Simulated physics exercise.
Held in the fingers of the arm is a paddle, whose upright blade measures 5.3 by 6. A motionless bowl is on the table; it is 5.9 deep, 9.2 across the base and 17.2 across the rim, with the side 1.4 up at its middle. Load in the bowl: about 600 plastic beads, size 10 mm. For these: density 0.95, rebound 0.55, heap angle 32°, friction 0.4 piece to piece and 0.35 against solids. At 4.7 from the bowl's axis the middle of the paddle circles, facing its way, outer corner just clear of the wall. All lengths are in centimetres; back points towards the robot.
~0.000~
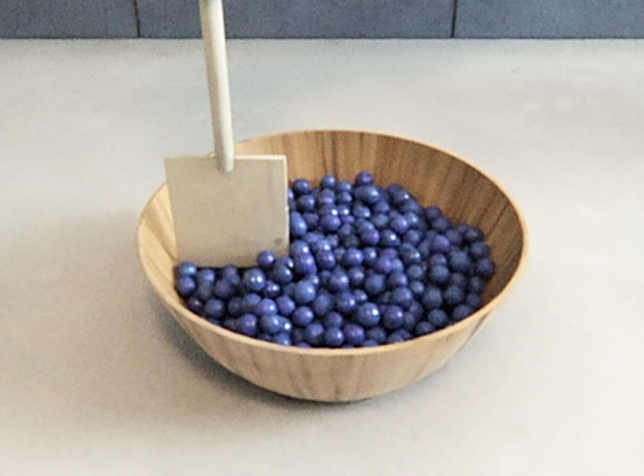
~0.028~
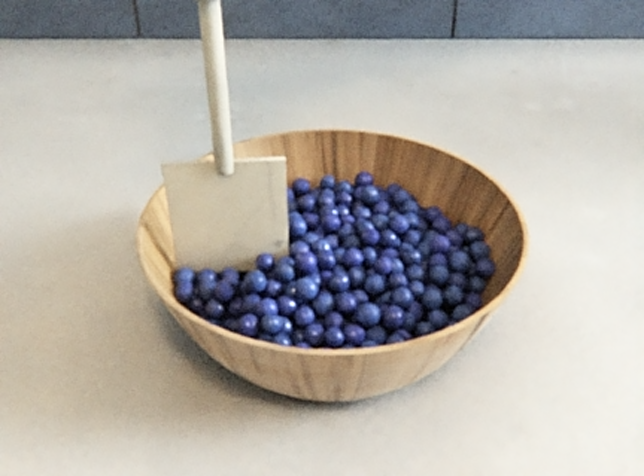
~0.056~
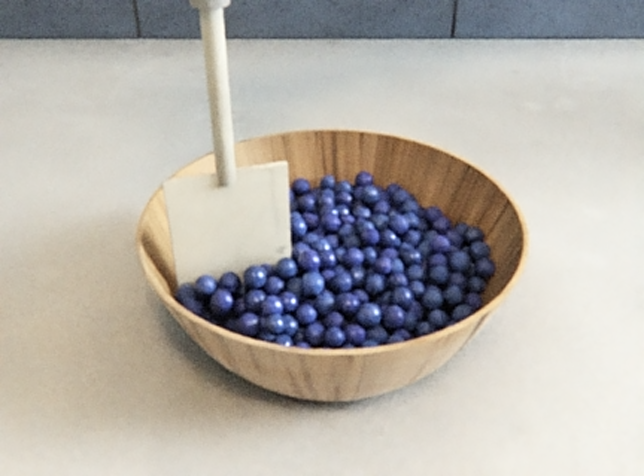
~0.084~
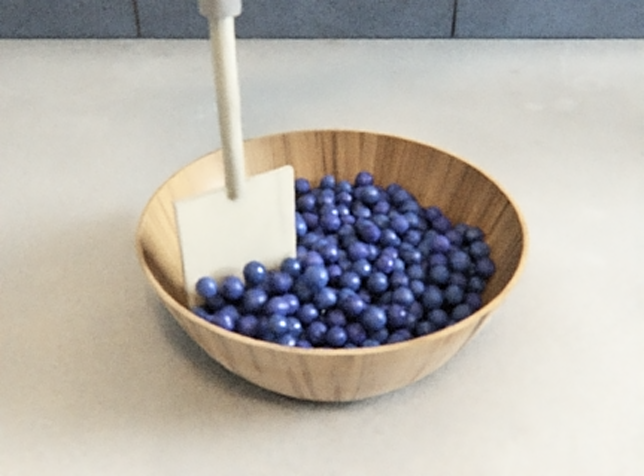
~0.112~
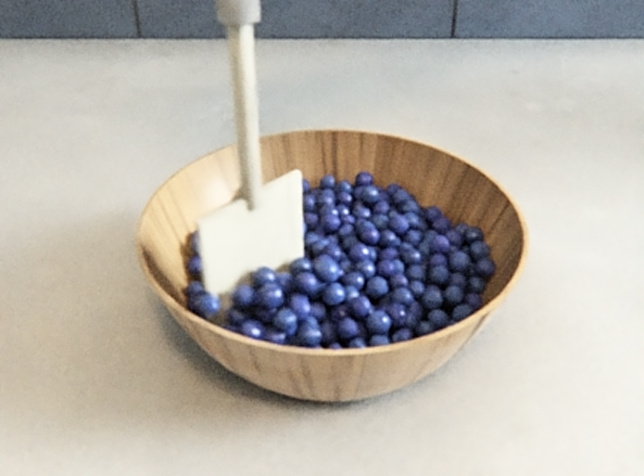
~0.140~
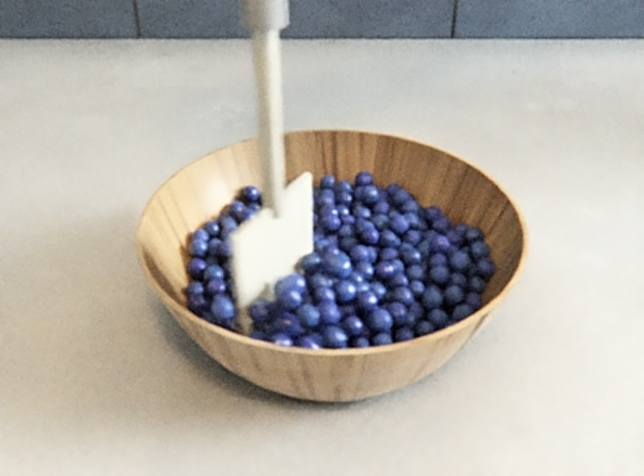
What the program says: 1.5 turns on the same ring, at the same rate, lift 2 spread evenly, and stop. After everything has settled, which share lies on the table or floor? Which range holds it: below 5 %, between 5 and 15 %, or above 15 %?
It lies between 5 and 15 %.
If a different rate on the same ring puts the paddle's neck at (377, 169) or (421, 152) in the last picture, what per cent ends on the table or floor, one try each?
First try: About 15 %; second try: About 20 %.
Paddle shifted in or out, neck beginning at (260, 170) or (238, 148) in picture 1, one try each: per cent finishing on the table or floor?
I'd guess some 15 and 20 percent.
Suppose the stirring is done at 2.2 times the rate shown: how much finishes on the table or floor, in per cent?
I'd put it near 20 %.
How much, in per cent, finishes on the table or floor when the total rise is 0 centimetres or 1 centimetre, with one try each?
Roughly 25 and 15 per cent.
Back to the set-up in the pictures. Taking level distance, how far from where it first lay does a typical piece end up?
Something near 0 cm, measured level.
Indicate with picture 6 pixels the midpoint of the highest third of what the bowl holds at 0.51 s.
About (333, 214) in the last picture.
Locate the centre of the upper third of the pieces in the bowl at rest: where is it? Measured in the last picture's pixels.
It is centred around (317, 260).
After 0.51 s, 248° round, highest piece 8 above the table; 568 in the bowl, 24 on the table or floor, 11 in flight or on the tool.
After 0.89 s, 76° round, highest piece 6 above the table; 545 in the bowl, 58 on the table or floor.
After 1.27 s, 180° round, highest piece 5 above the table; 545 in the bowl, 58 on the table or floor.
After 1.97 s, 180° round, highest piece 5 above the table; 545 in the bowl, 58 on the table or floor.
In the end, 545 in the bowl, 58 on the table or floor. That is 10 % on the table or floor.
